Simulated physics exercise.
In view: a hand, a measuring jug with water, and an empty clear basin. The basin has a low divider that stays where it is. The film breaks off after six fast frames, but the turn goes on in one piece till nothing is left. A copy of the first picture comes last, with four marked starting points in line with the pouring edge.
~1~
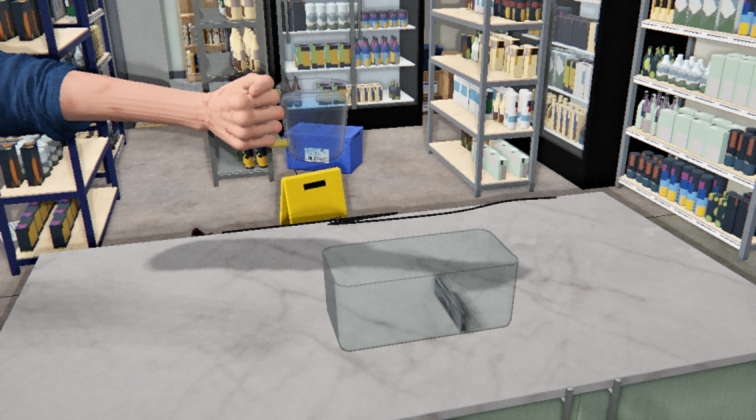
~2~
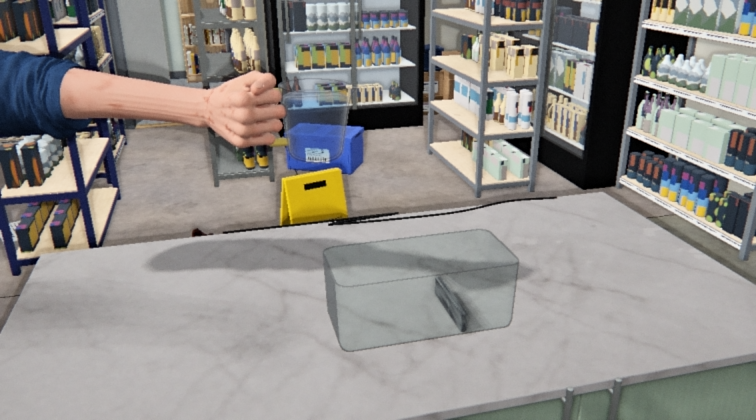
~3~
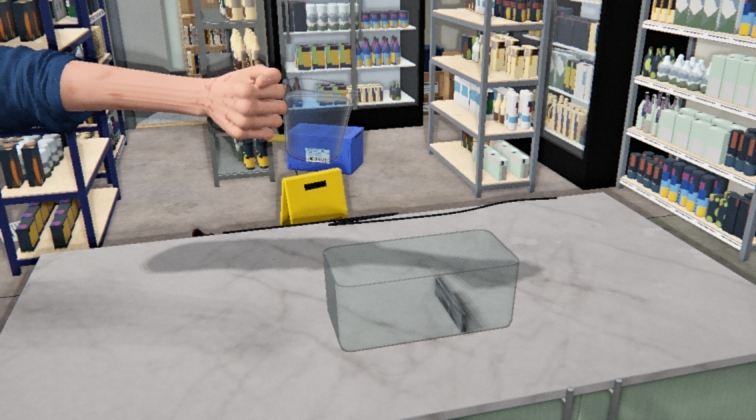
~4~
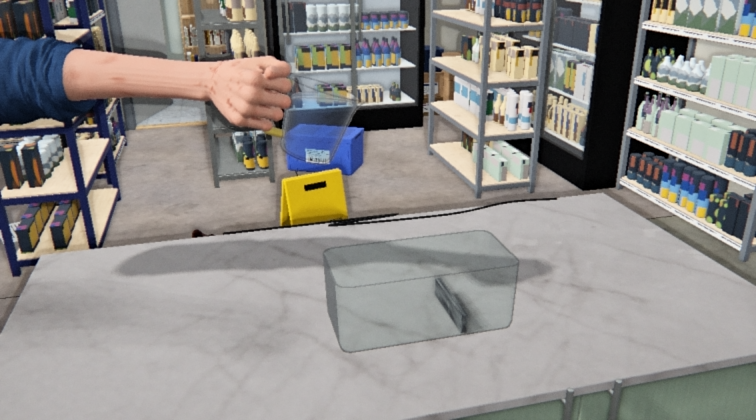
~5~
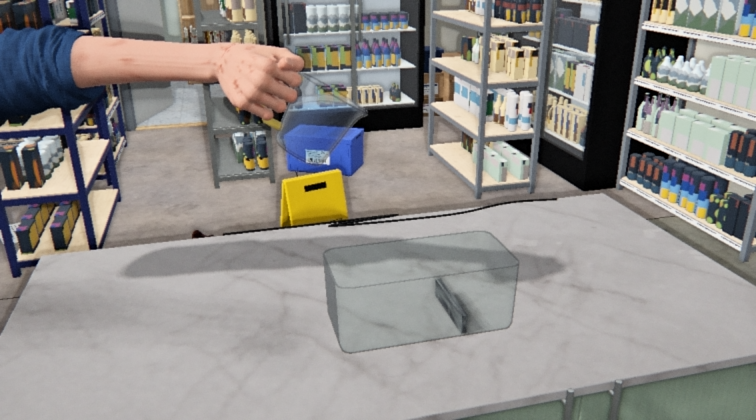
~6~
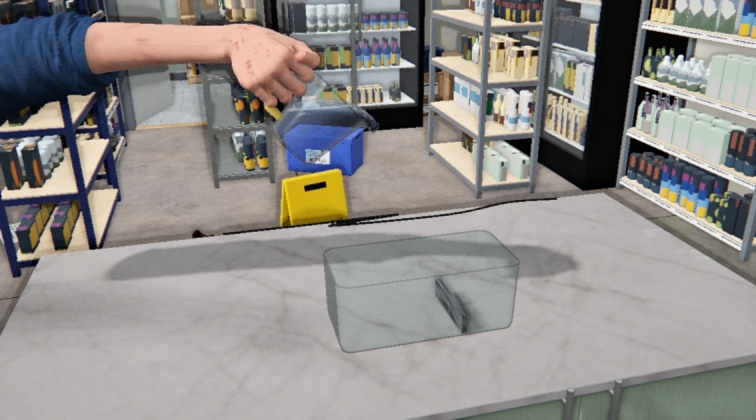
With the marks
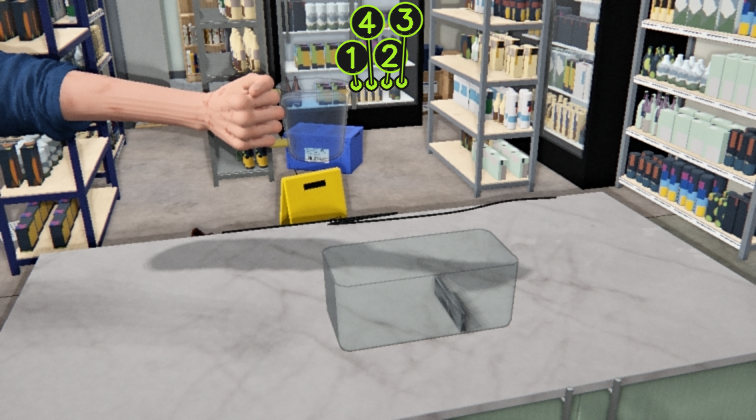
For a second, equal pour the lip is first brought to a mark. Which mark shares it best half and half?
I would pick dot 3.
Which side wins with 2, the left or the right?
The left one.
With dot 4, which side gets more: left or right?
The left side.
On the marked copy, 1 at (356, 85); 2 at (386, 83); 3 at (401, 82); 4 at (371, 84).
For dot 1, about 84 % ends left of the wall and 11 % right of it; 5 % is lost outside.
For dot 2, about 79 % ends left of the wall and 13 % right of it; 8 % is lost outside.
For dot 3, about 44 % ends left of the wall and 53 % right of it; 3 % is lost outside.
For dot 4, about 83 % ends left of the wall and 8 % right of it; 9 % is lost outside.
